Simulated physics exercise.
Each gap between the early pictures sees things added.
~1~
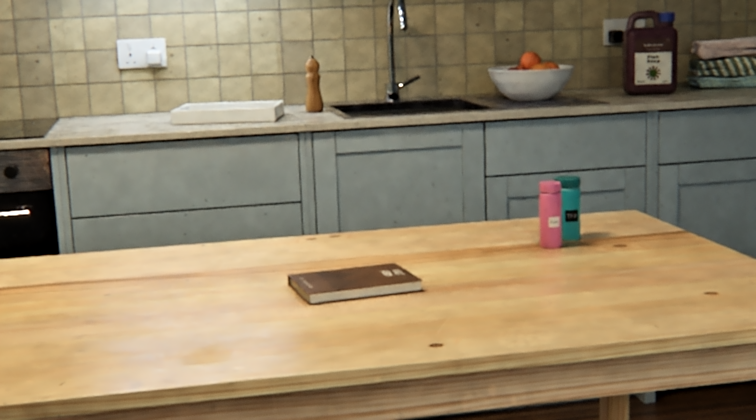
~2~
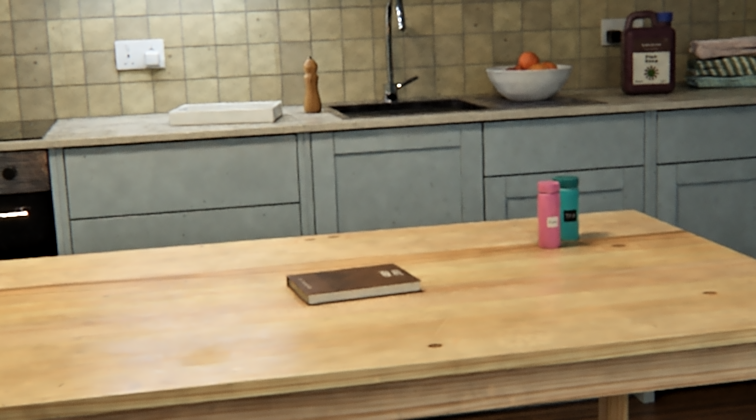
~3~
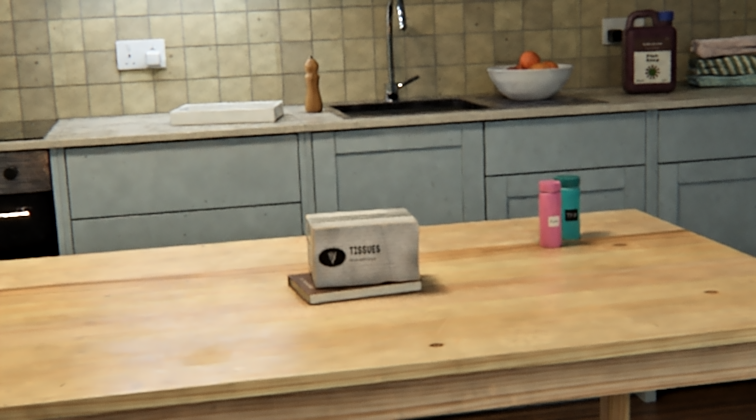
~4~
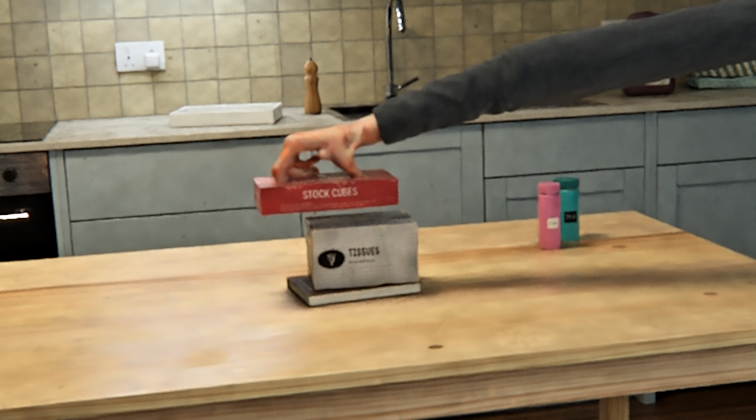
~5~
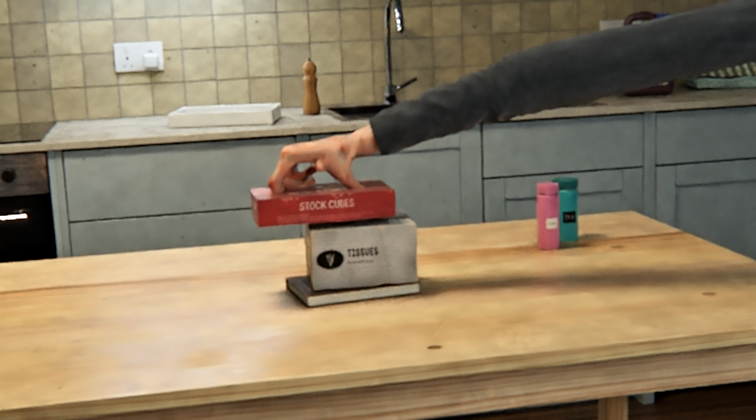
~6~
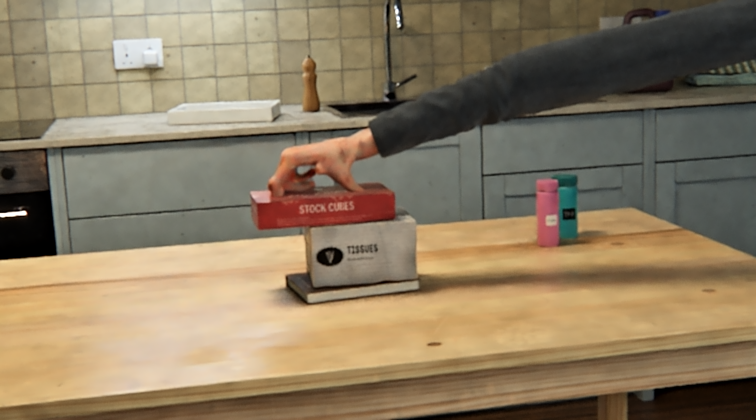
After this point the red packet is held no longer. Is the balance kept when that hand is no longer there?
Yes, the balance is kept.
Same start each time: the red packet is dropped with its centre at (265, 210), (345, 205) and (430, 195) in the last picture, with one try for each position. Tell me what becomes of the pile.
So the first time it tips over, the second time it stays intact, and the third time it tips over.
Then, 0.90 s past the last view, nothing moves.
Then, 2.10 s past the last view, red packet resting near (320, 206).
Finally, all 5 still in place. Final places as the last picture's camera would see them, red packet near (320, 206). The pile holds.
